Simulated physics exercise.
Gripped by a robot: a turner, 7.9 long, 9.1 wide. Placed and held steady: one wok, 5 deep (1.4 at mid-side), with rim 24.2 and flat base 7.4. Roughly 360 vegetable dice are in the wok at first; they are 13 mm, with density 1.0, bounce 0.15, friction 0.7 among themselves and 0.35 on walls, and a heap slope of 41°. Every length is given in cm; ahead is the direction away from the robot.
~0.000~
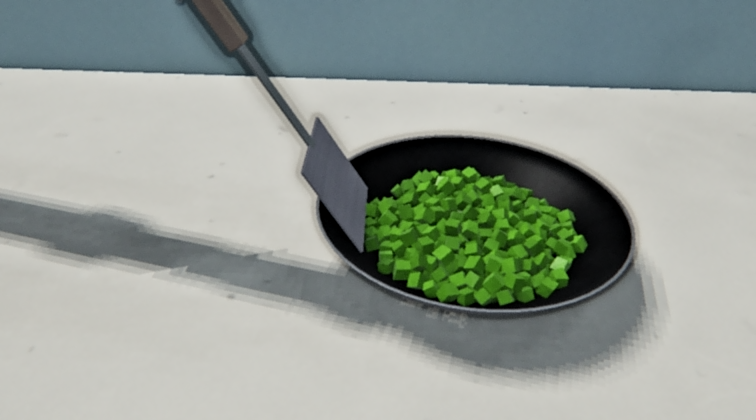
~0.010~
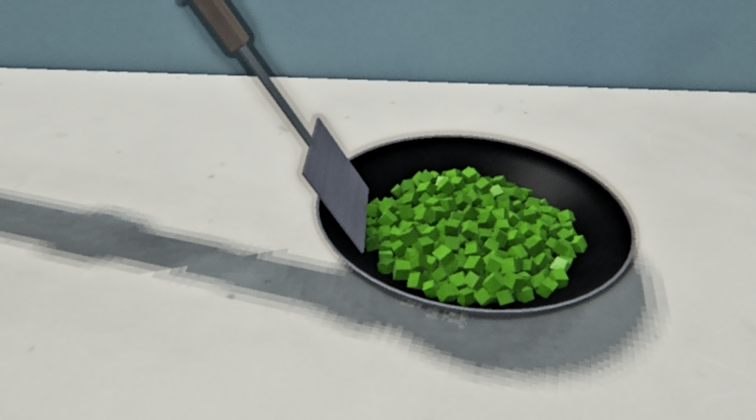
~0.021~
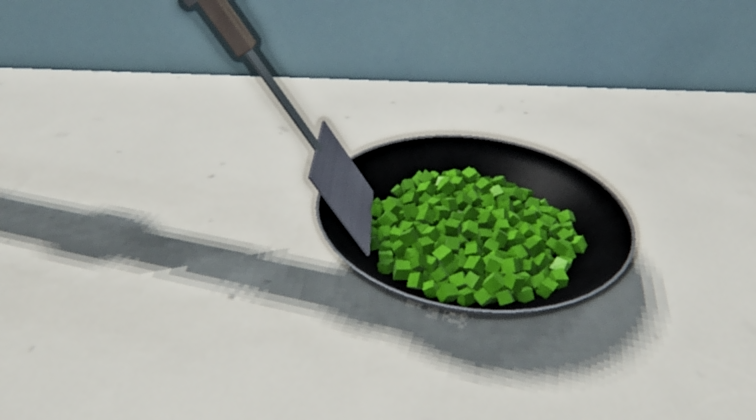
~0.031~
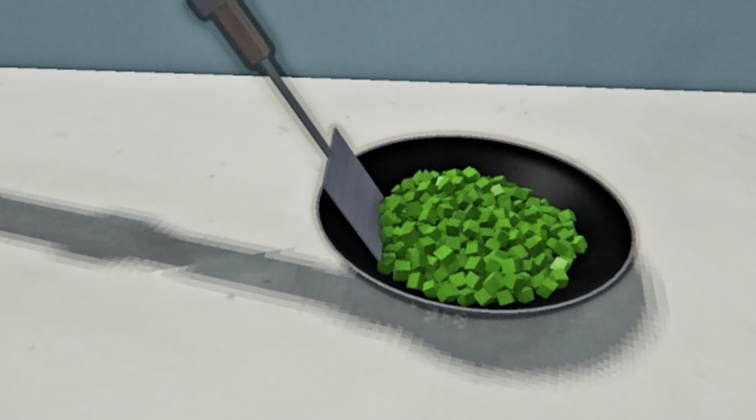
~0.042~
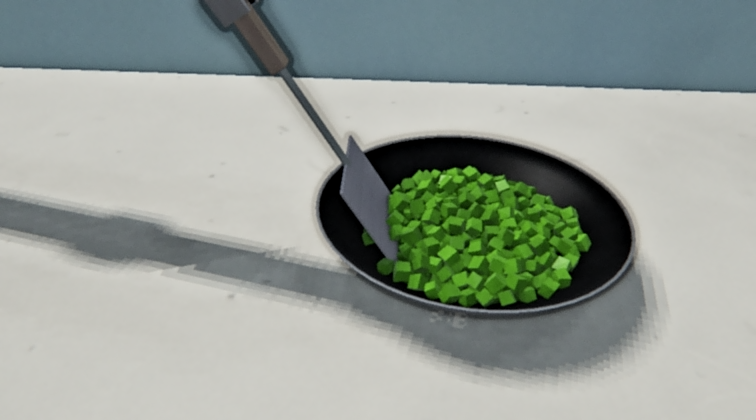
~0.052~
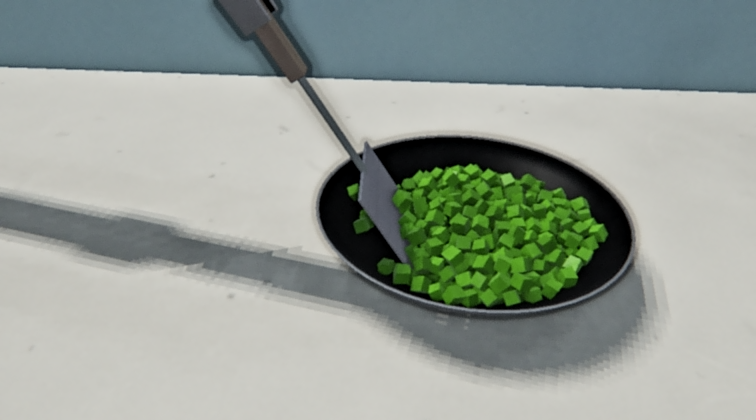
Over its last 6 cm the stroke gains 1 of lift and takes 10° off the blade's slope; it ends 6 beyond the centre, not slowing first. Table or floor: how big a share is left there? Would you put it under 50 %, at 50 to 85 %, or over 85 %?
I would say 50 to 85 %.
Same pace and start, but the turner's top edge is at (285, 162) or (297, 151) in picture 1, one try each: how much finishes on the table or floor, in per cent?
First try around 50 percent, second around 60 percent.
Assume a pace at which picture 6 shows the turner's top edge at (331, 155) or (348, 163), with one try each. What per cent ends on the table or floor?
45 % and 50 %.
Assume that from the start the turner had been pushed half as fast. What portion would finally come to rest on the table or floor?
It would be roughly 45 percent.
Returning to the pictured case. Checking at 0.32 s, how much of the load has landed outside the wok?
Around 55 %.
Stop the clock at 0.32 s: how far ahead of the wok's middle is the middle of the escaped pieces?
22 cm.
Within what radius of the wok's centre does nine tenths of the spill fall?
It comes to about 35 cm.
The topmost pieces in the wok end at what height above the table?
6.0 cm.
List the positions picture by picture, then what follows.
The first frame shows turner top edge at (310, 142), sloping 58°; upper third of the load around (471, 219), from x 370 to 580, top at y 175; 363 in the wok.
The second frame shows turner top edge at (311, 143), sloping 58°; upper third of the load around (471, 219), from x 370 to 580, top at y 175.
The third frame shows turner top edge at (317, 146), sloping 58°; upper third of the load around (471, 219), from x 370 to 580, top at y 175.
The fourth frame shows turner top edge at (329, 154), sloping 58°; upper third of the load around (471, 220), from x 370 to 580, top at y 175.
The fifth frame shows turner top edge at (346, 162), sloping 58°; upper third of the load around (477, 215), from x 365 to 580, top at y 175.
The sixth frame shows turner top edge at (363, 168), sloping 58°; upper third of the load around (490, 214), from x 355 to 600, top at y 175; 363 in the wok.
By 0.08 s, sloping 58°, highest piece 8 above the table; 359 in the wok, 4 on the blade or in flight.
By 0.10 s, sloping 55°, highest piece 11 above the table; 340 in the wok, 23 on the blade or in flight.
By 0.32 s, sloping 48°, highest piece 13 above the table; 196 on the table or floor, 131 in the wok, 36 on the blade or in flight.
By 1.37 s, sloping 48°, highest piece 6 above the table; 233 on the table or floor, 130 in the wok.
Final count, 233 on the table or floor, 130 in the wok. That is 64 % on the table or floor.
